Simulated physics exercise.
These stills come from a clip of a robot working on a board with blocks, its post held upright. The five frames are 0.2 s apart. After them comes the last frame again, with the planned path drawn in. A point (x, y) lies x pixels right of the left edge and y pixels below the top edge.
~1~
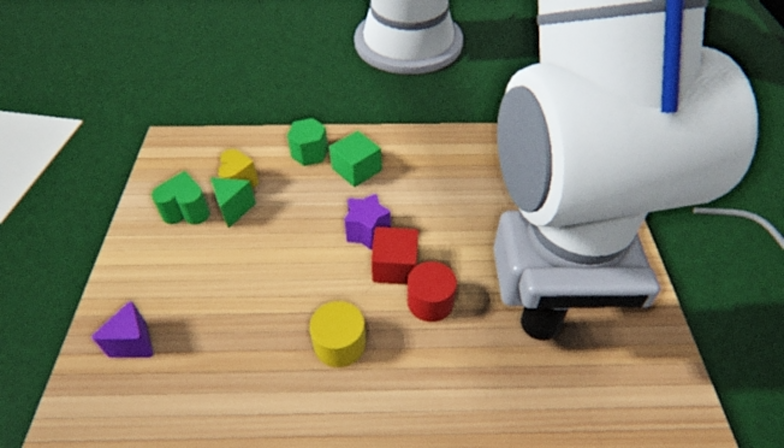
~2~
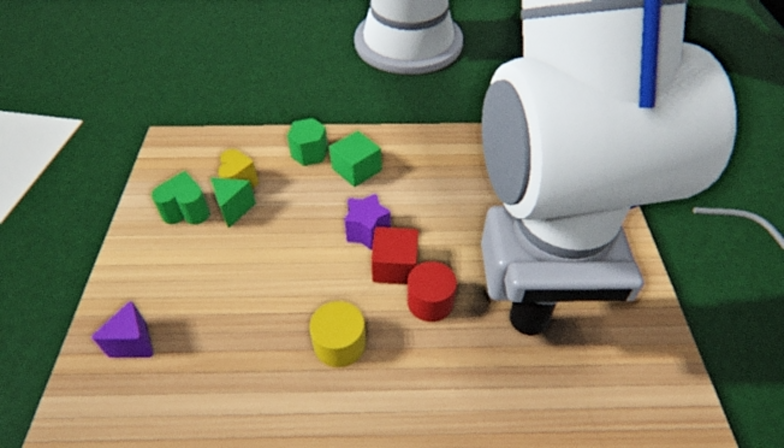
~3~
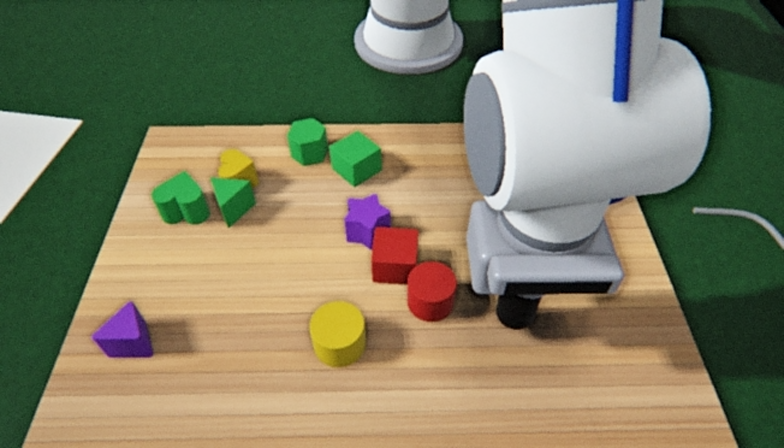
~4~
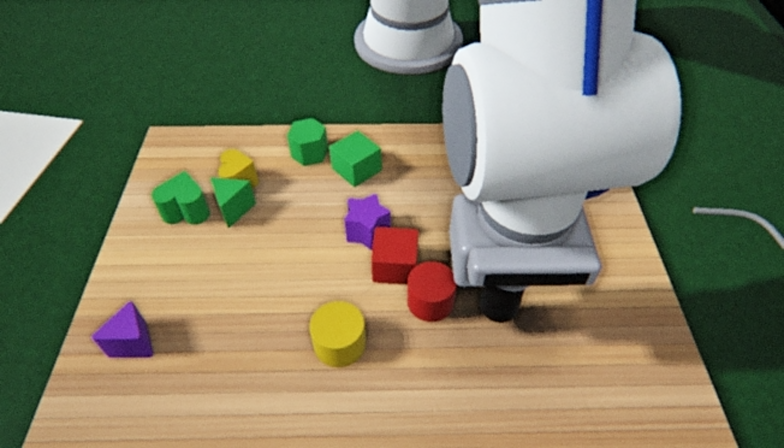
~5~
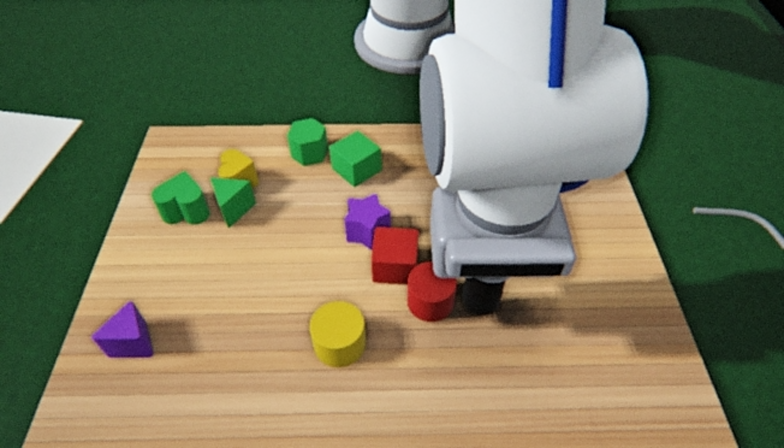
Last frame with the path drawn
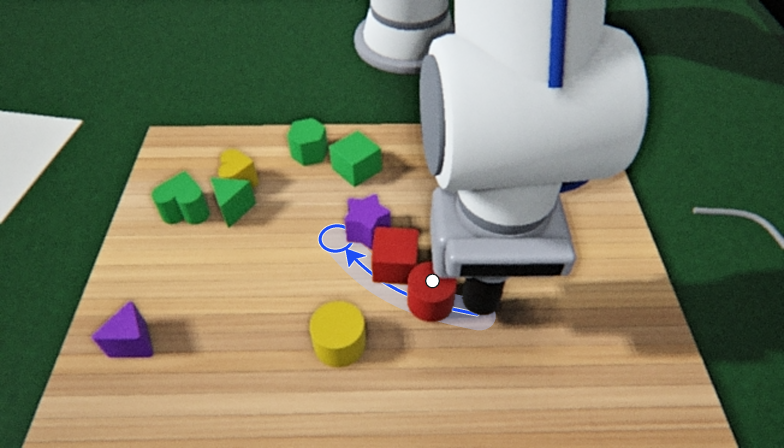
At the start, a white robot arm holds its dark tip over the right side of a wooden board scattered with green, yellow, purple and red blocks. The arm then moves steadily left until the tip is close beside the red disc, while the blocks stay still.
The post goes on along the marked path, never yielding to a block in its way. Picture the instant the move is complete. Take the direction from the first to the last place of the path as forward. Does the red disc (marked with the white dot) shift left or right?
That's a shift to the left.
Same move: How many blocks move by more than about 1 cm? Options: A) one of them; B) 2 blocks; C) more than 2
Answer: C.
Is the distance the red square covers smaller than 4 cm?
No - that is not the case.
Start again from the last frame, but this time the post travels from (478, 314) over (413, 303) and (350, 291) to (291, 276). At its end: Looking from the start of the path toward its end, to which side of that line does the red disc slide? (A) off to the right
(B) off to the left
(B)
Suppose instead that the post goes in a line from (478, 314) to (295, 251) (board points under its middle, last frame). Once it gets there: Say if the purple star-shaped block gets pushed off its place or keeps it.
Once the post is done, the purple star-shaped block is in a new spot.
Path on the board, from (478, 314) over (419, 299) and (370, 273) to (336, 238); the dot is on the red disc.
On the path given first. One third of the way, post at (419, 285); purple star-shaped block at (364, 206); red square at (369, 241), turned 75° clockwise; red disc at (376, 279).
Two thirds of the way, post at (370, 258); purple star-shaped block at (359, 190), turned 30° clockwise; red square at (342, 222), turned 100° clockwise; red disc at (337, 274).
At the end, post at (335, 223); yellow disc in place; purple star-shaped block at (357, 180), turned 70° clockwise; red square at (313, 194), turned 130° clockwise; red disc at (336, 274).
